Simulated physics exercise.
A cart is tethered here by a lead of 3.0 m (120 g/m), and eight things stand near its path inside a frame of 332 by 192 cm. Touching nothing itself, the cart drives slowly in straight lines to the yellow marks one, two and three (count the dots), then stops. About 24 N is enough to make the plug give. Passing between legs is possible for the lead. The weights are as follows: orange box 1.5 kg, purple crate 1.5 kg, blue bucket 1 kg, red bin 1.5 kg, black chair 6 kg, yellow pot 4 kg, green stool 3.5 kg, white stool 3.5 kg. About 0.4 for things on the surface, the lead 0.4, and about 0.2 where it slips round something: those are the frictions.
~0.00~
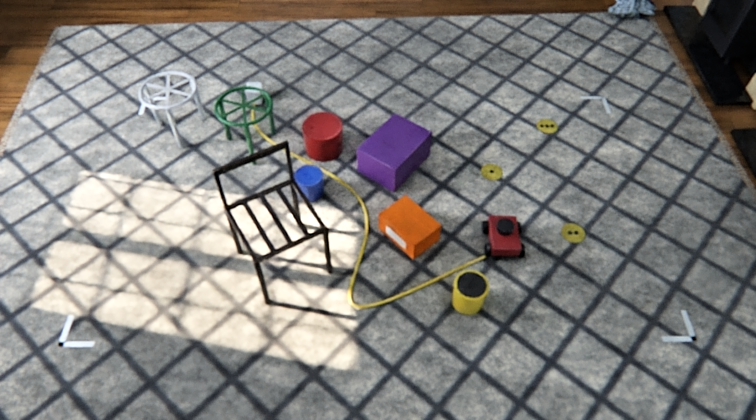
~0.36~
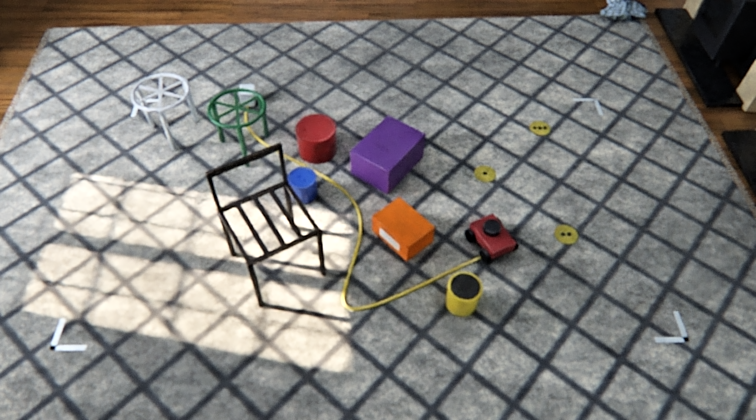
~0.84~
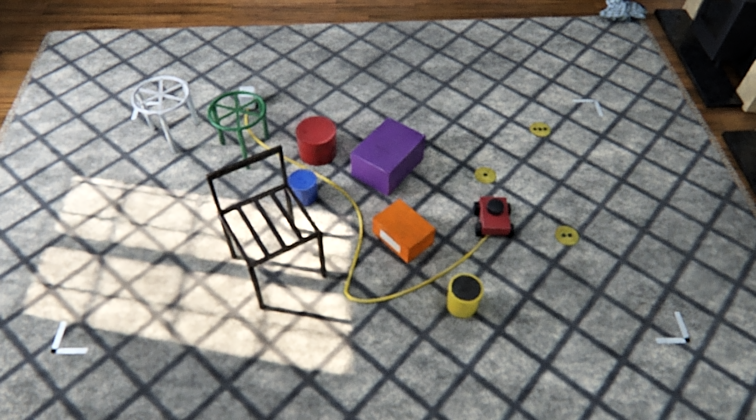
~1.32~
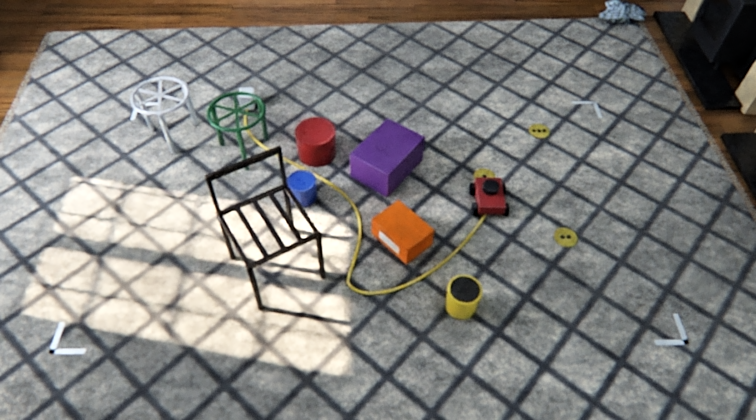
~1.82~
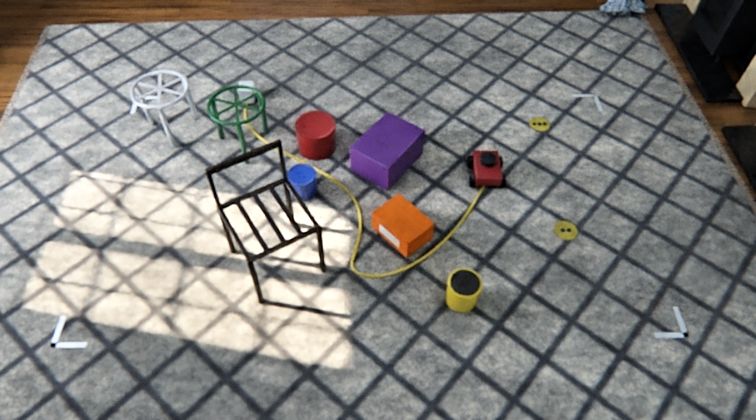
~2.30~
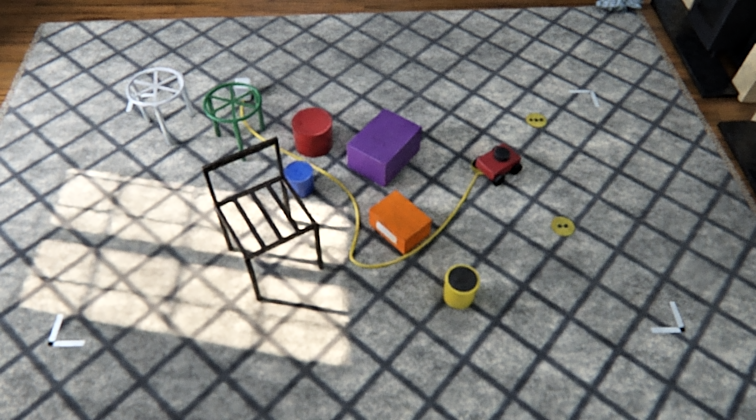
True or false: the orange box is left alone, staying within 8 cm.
False.
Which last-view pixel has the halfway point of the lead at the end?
Near (383, 220).
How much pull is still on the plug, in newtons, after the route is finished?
About 2 N.
After 3.4 s, cart at (539, 208), lead slack at the fixed end; nothing else has moved.
After 4.5 s, cart at (555, 198), lead slack at the fixed end; nothing else has moved.
After 5.7 s, cart at (542, 153), 2 N at the fixed end; nothing else has moved.
After 6.8 s, cart at (536, 120), 2 N at the fixed end; orange box 16 cm off its start.
After 7.2 s, cart at (536, 120), 2 N at the fixed end; orange box 16 cm off its start at (404, 194).
